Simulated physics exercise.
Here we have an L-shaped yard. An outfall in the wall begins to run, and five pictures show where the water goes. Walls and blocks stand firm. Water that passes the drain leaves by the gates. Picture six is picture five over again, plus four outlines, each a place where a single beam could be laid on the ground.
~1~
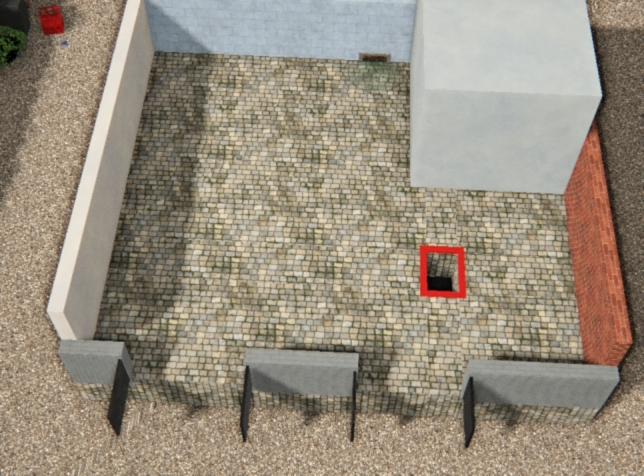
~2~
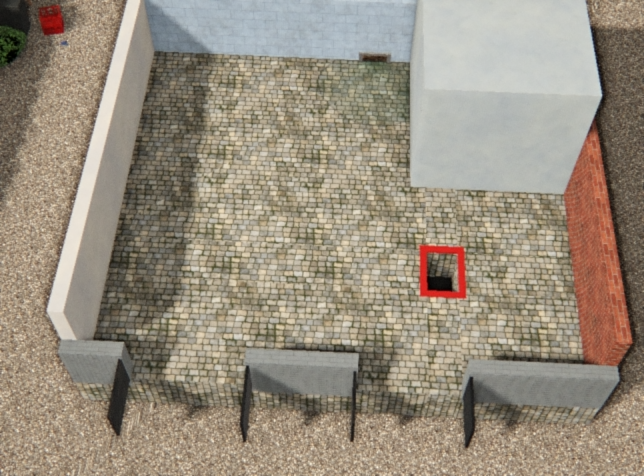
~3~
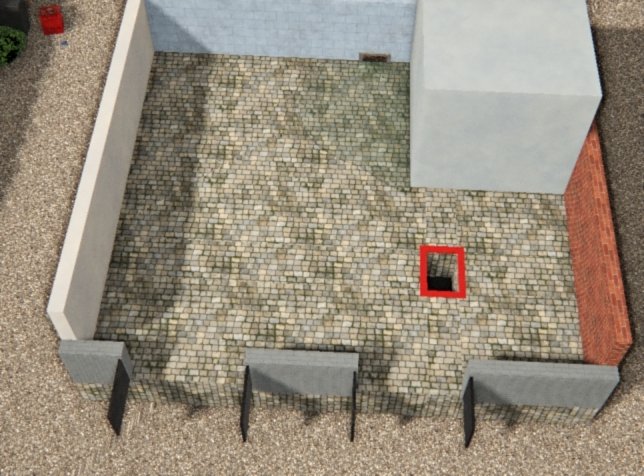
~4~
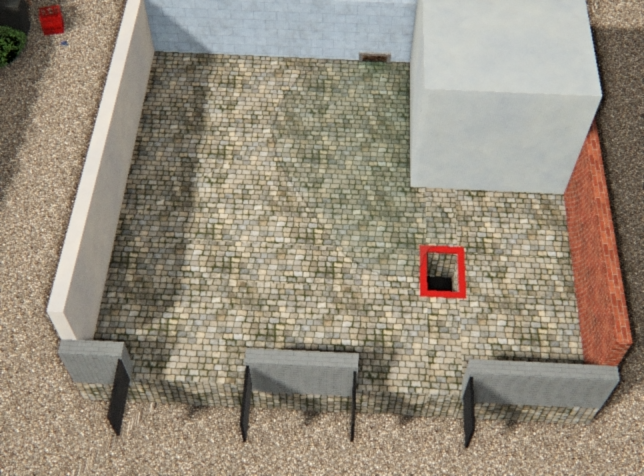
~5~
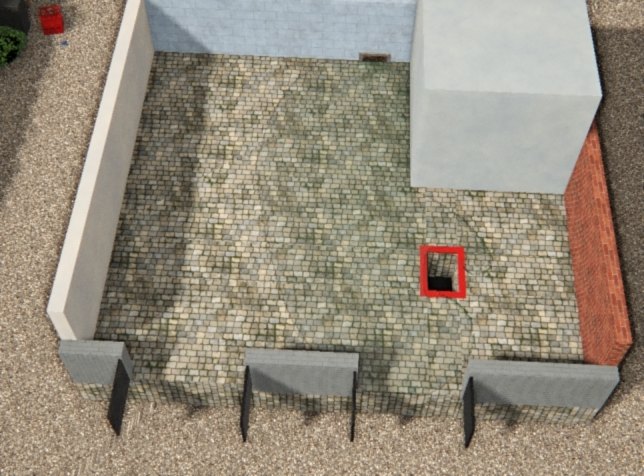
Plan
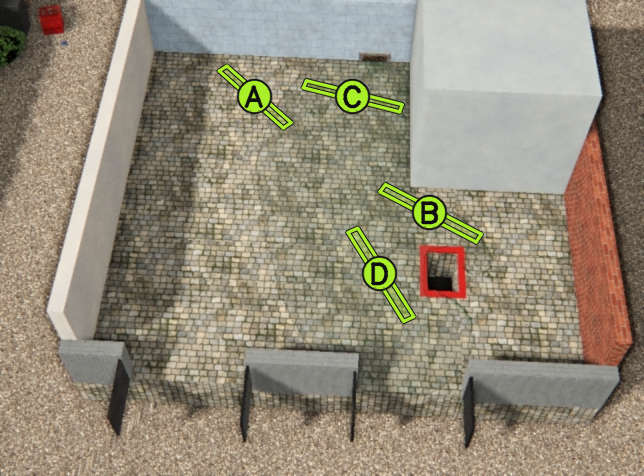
An L-shaped yard paved in mottled cobbles is seen from high above, with gravel ground around it. A pale wall stands on the left, a light blue one at the back, a grey block at the upper right beside a red brick wall, low grey walls with gaps along the front, and a red-framed gully right of centre. Greenish water spreads from the back outfall across the paving, reaching the gully, while the camera stays still.
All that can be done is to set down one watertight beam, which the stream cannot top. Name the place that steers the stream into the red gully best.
Use spot D.
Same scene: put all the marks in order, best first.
Best to worst: D, A, C, B.
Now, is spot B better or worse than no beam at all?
It is worse.
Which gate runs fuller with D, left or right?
More leaves on the right.
On the marked copy, A from (223, 68) to (287, 125); B from (382, 188) to (478, 238); C from (304, 84) to (400, 108); D from (352, 230) to (408, 319).
If A is chosen, about 20 % of the stream runs into the red gully, about 77 % out by the gates.
If B is chosen, about 5 % of the stream runs into the red gully, about 93 % out by the gates.
If C is chosen, about 11 % of the stream runs into the red gully, about 83 % out by the gates.
If D is chosen, about 33 % of the stream runs into the red gully, about 64 % out by the gates.
